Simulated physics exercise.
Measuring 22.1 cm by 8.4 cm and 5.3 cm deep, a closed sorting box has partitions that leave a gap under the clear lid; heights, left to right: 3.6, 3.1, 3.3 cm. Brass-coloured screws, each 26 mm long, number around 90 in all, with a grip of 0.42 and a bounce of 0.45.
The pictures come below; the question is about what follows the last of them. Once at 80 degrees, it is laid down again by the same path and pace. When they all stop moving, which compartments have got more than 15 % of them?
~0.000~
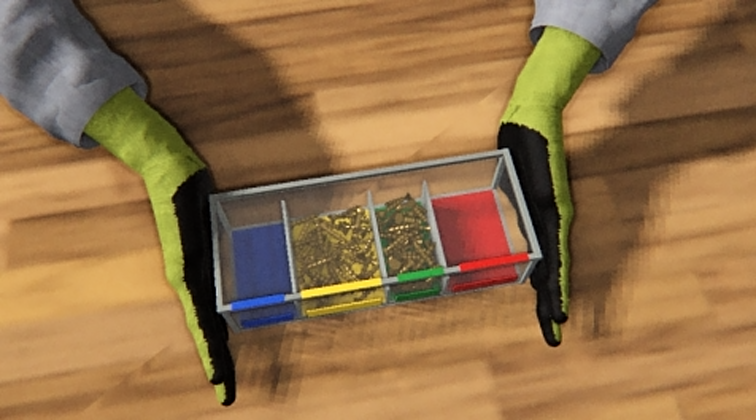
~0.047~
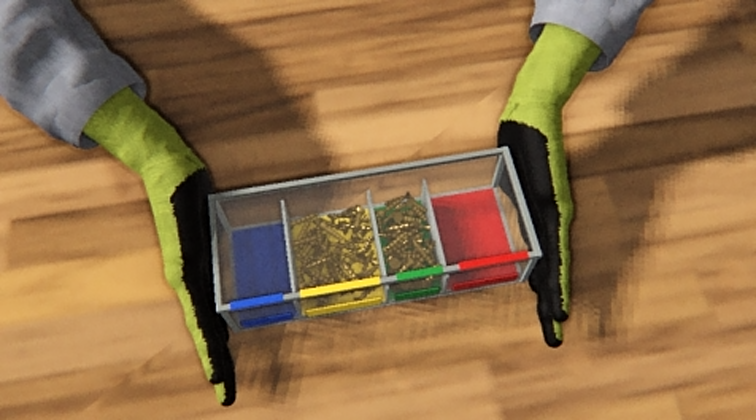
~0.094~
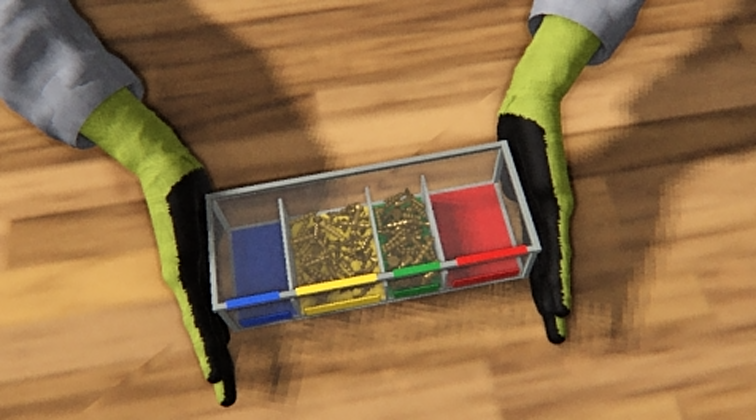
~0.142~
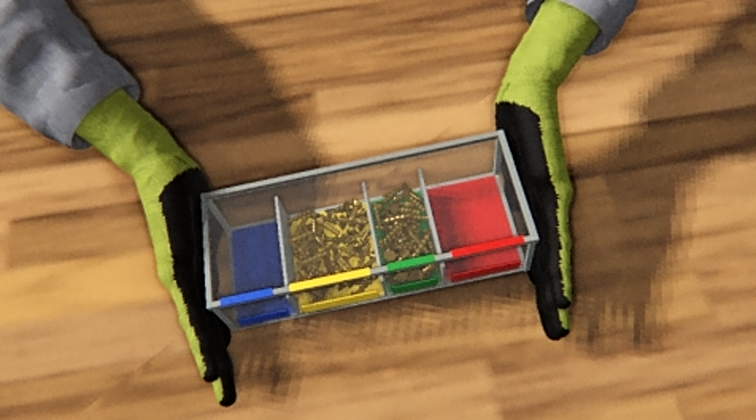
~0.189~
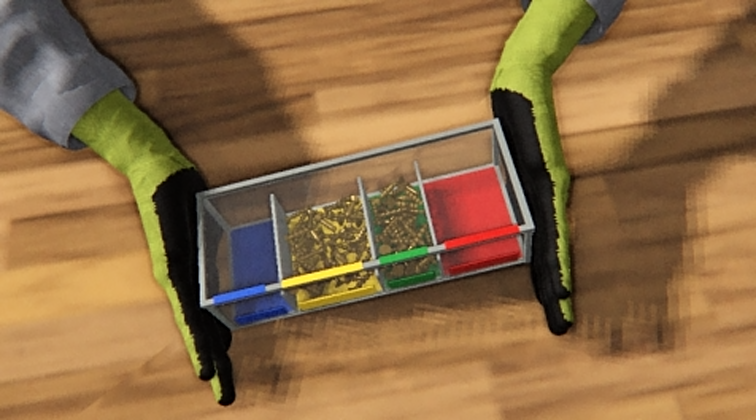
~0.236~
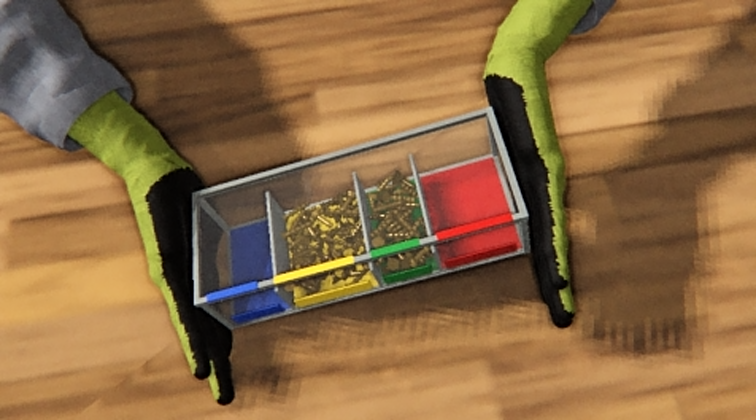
Once they stop: Red compartment has not, blue compartment has not, green compartment has, yellow compartment has.
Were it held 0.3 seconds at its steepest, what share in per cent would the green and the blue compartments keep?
In that case green keeps 45% and blue keeps 0%.
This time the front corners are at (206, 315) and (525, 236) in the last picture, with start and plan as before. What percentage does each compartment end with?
Final per cent - red: 0; blue: 10; green: 40; yellow: 50.
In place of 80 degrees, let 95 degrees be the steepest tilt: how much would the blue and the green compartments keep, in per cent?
Shares: Blue 10, green 30, per cent.
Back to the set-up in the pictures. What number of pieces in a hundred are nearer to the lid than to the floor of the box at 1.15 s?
Estimate: Near 10 per cent.
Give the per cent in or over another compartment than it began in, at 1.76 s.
About 5 %.
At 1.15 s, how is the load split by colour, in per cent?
Red 0 %, blue 0 %, green 45 %, yellow 55 %.
After 1.15 s, tilt 80 degrees; green 45 %, yellow 55 %.
Then, at 1.76 s, tilt 35 degrees; green 45 %, yellow 50 %.
Then, at 2.42 s, tilt 0 degrees; green 45 %, yellow 50 %.
By 2.7 s all is still; red 0 %, blue 0 %, green 45 %, yellow 50 %.
